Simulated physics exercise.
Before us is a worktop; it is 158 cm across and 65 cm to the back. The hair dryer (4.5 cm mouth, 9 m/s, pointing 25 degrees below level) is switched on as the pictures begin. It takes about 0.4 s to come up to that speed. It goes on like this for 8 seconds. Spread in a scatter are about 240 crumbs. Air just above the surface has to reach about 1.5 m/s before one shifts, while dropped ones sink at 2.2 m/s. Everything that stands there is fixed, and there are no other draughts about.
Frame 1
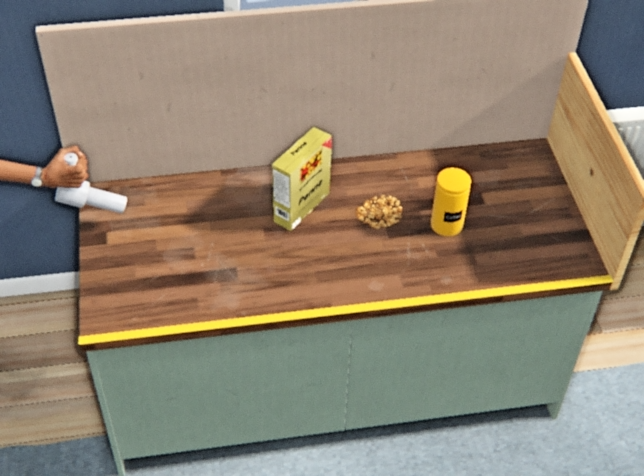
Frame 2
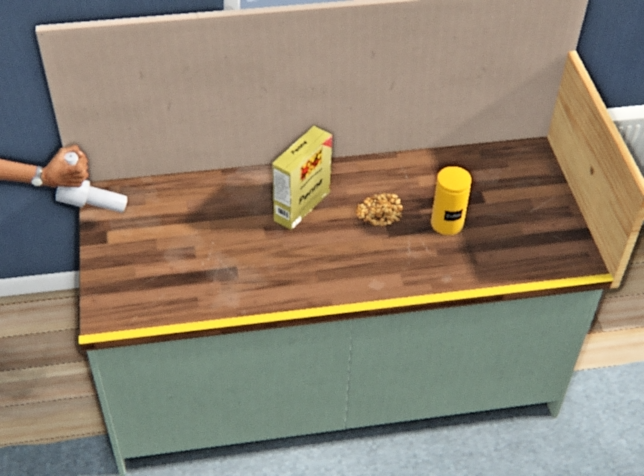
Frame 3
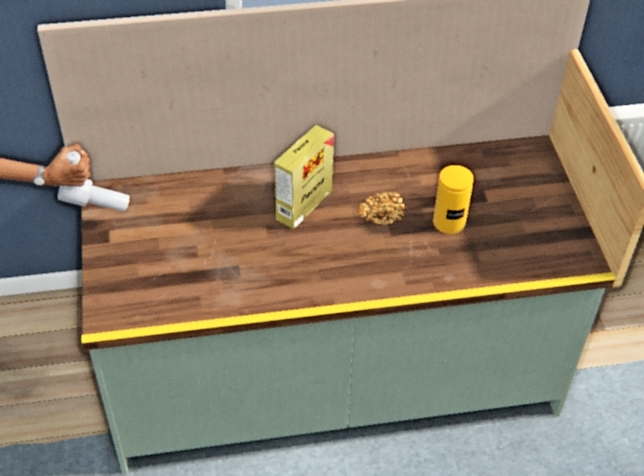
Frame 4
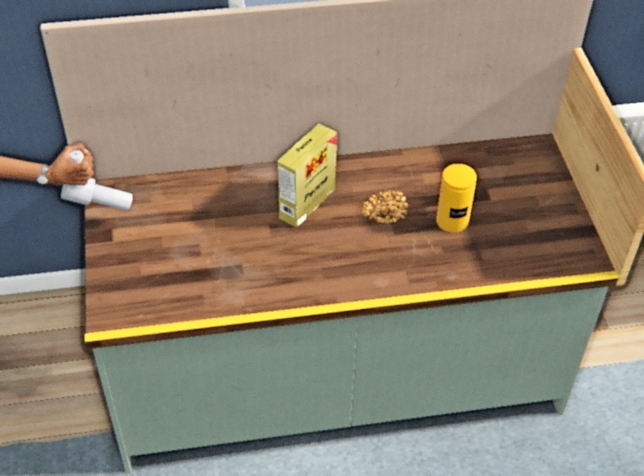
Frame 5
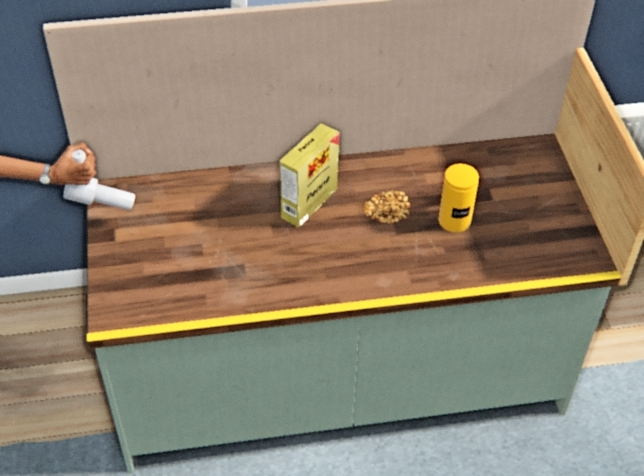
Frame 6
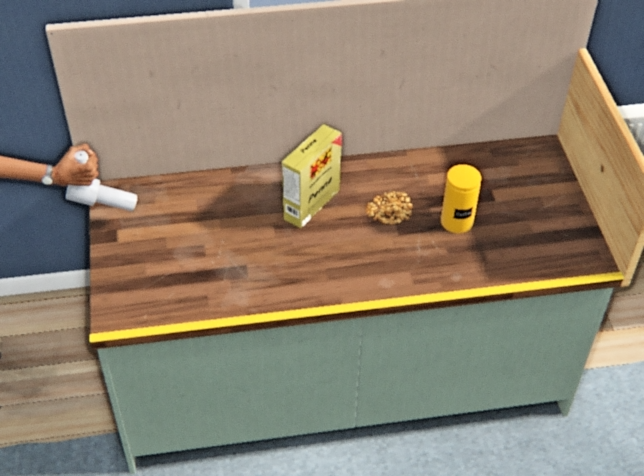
The clip shows a hand holding a white hair dryer at the left end of a wooden worktop, pointed toward a yellow-green carton, a small pile of crumbs and a yellow jar, while the crumbs stay still throughout.
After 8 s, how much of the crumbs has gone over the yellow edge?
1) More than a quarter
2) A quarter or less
Answer: 2.
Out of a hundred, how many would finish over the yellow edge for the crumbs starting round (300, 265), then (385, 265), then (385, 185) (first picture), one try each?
In that order: 70 %, 50 %, 0 %.
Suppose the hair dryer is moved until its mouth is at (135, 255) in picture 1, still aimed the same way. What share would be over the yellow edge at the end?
Estimate: About 0 %.
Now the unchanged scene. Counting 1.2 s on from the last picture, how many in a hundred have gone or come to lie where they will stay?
Close to 30 % of them.
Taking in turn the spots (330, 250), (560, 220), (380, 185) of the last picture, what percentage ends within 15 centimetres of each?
First spot near 0 %, second near 0 %, third near 70 %.
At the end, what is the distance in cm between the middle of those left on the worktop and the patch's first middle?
About 5 centimetres.
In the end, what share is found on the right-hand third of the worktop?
15 %.
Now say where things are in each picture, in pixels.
In the first picture, the middle of the crumbs is near (384, 212), none has stirred yet and the mouth of the hair dryer is at (124, 205).
In the second picture, the middle of the crumbs is near (385, 210), none has stirred yet and the yellow edge is centred on (355, 311).
In the third picture, the middle of the crumbs is near (387, 209), none has stirred yet, the top of a jar is at (457, 177) and the top of a carton is at (305, 148).
In the fourth picture, the middle of the crumbs is near (390, 208) and none has stirred yet.
In the fifth picture, the middle of the crumbs is near (392, 208) and none has stirred yet.
In the sixth picture, the middle of the crumbs is near (394, 209) and none has stirred yet.
Then, 1.2 s after the last picture the count stands so, 0 % are over the yellow edge; the middle of those still in play is near (397, 208).
Then, 2.2 s after the last picture the count stands so, 0 % are over the yellow edge; the middle of those still in play is near (397, 207).
Then, 4.0 s after the last picture the count stands so, 0 % are over the yellow edge; the middle of those still in play is near (398, 207).
Then, 7.6 s after the last picture, at the end, 0 % are over the yellow edge; the middle of those still in play is near (400, 206).
